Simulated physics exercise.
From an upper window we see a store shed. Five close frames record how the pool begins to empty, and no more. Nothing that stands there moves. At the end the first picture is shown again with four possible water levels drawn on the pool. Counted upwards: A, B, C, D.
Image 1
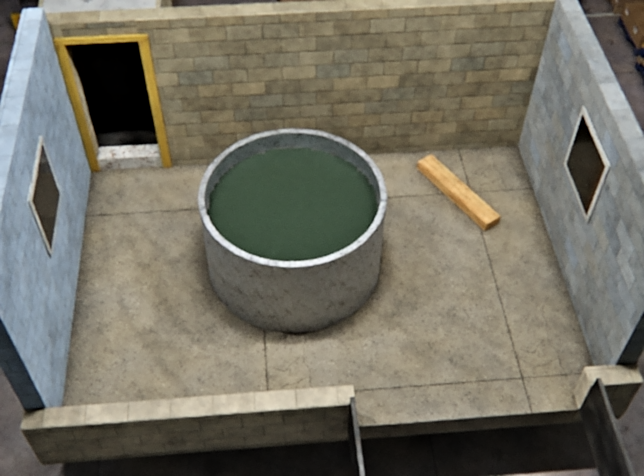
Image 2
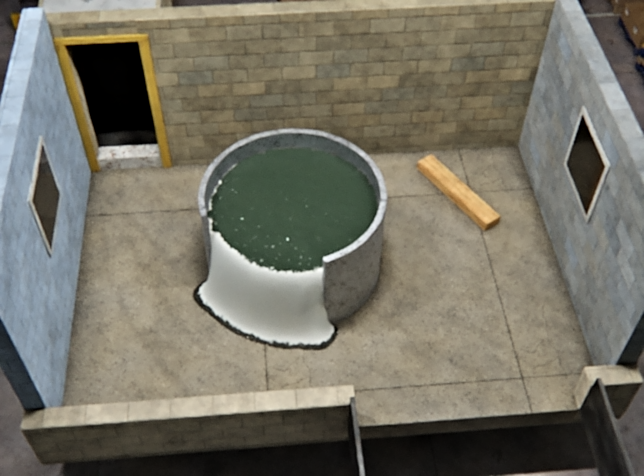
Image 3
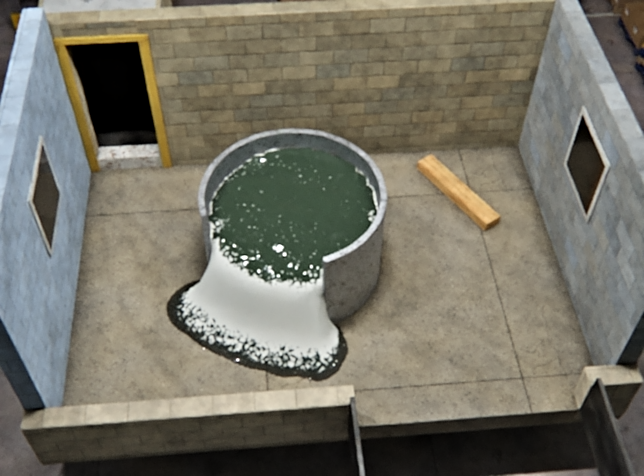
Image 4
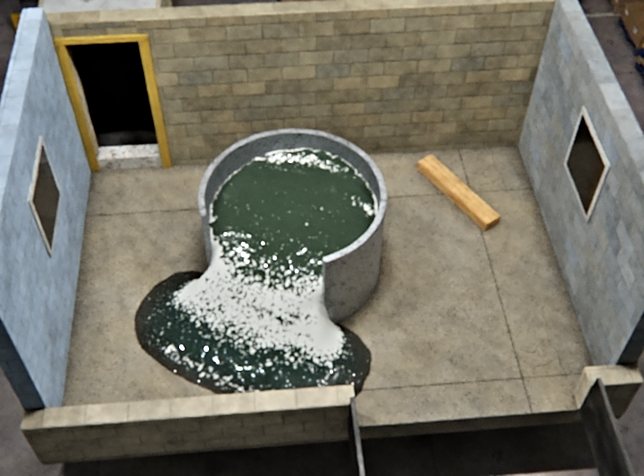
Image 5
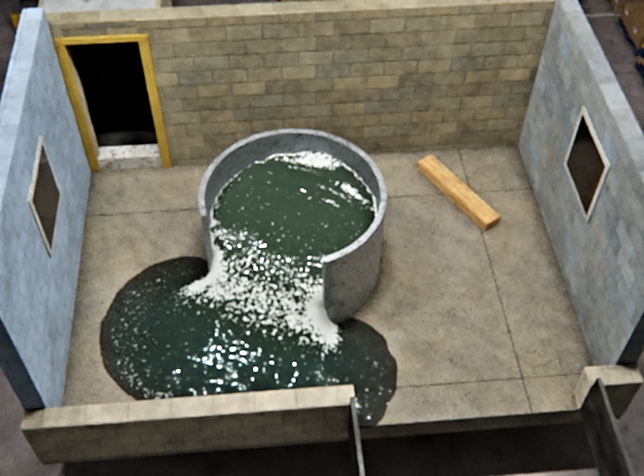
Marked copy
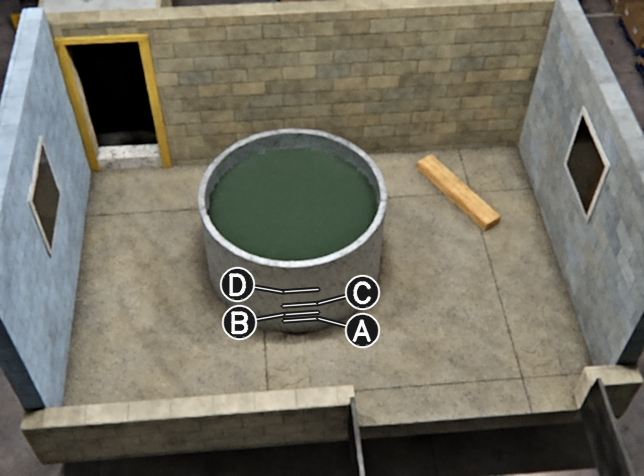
In this clip, a round pool of dark green water stands in a roofless walled room when its front side opens, and white, foaming water pours out, spreading across the floor as a widening dark puddle toward the low front wall.
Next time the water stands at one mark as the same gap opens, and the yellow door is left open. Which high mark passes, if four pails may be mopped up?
I would pick line C.
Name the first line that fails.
Here it is line D.
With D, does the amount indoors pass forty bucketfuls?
No.
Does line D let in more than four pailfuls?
Yes, it does.
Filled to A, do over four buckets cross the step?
No, not at all.
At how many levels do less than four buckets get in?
Three of the four.
In white, A at (301, 319); B at (300, 313); C at (300, 304); D at (300, 290); from the bottom up A, B, C, D.
With A, nothing gets over.
With B, nothing gets over.
With C, a bucket or two gets in.
With D, about 14 bucketfuls get in.
